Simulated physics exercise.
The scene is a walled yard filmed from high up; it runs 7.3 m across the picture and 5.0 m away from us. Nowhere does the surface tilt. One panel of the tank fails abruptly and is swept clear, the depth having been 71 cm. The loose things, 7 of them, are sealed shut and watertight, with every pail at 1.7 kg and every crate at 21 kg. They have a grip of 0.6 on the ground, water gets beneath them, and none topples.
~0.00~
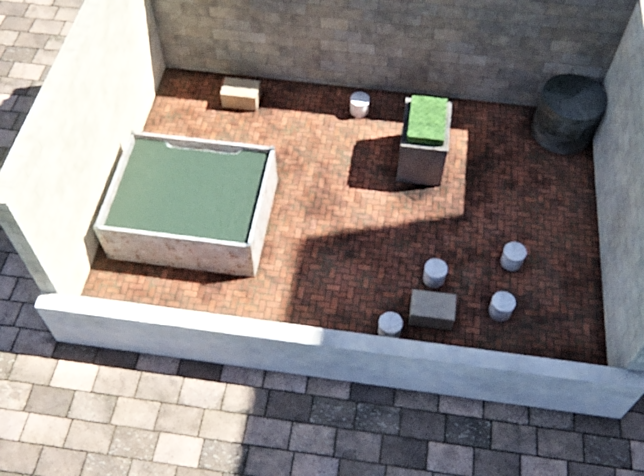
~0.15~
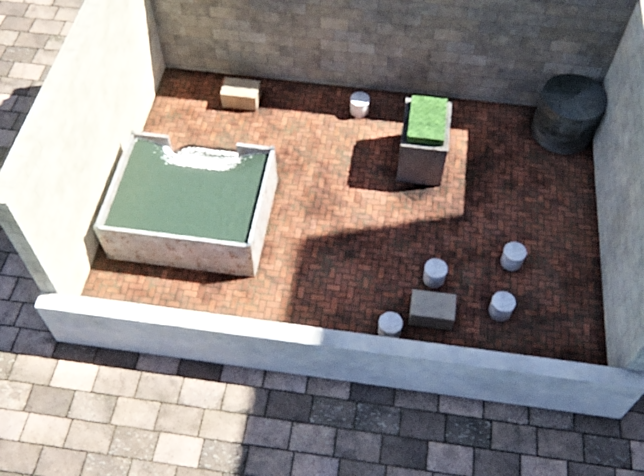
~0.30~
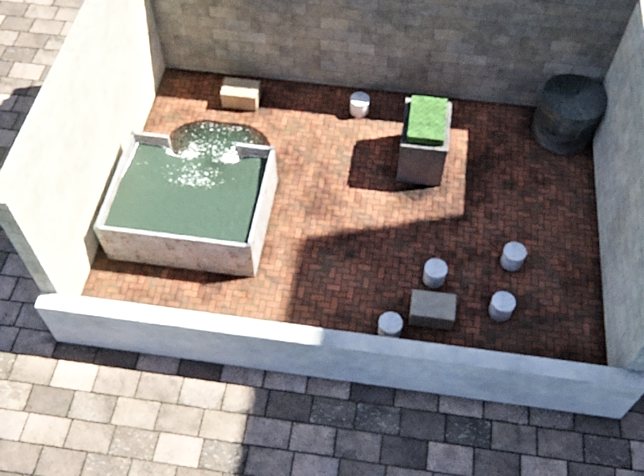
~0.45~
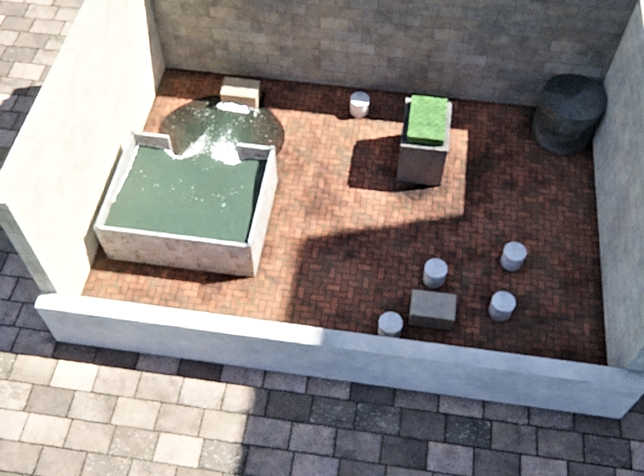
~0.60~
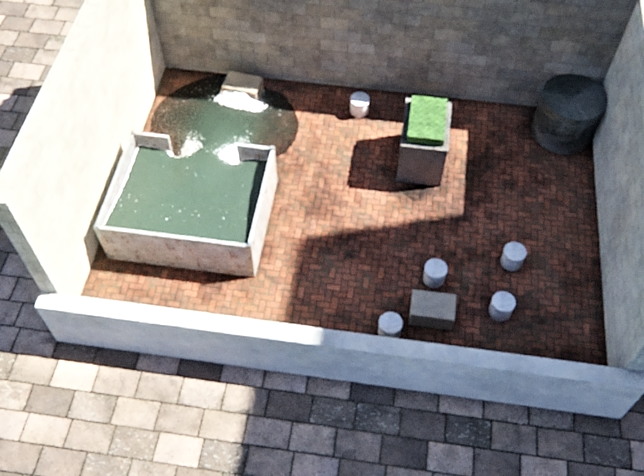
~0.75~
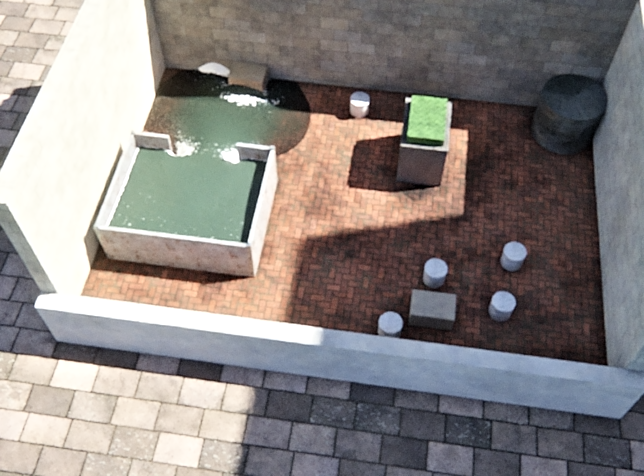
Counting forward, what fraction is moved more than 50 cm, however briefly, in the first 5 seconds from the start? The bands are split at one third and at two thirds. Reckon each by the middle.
It falls under one third.
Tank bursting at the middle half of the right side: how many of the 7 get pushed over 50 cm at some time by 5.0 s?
That gives 6 of them.
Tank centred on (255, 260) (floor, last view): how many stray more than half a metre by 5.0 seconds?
Then 2 of them would.
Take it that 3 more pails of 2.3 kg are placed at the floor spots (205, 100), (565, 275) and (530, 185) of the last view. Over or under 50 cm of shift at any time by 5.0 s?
Note, in sequence: Over threshold; under threshold; over threshold.
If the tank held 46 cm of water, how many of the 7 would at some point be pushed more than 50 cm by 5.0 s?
I count 2 of them in that case.
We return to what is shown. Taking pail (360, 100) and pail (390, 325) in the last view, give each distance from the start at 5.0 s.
In turn: 80 cm, 10 cm.
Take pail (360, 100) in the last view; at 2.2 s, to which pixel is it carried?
(396, 116) or thereabouts.
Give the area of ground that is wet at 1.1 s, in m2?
Around 9.0 m2 of it.
After 1.1 s 0 of 7 are over 50 cm from their spots; 1 afloat.
After 2.2 s 2 of 7 are over 50 cm from their spots; 2 afloat.
After 3.5 s 2 of 7 are over 50 cm from their spots; 2 afloat.
After 5.0 s 2 of 7 are over 50 cm from their spots, and 2 have been at some point; 2 afloat.
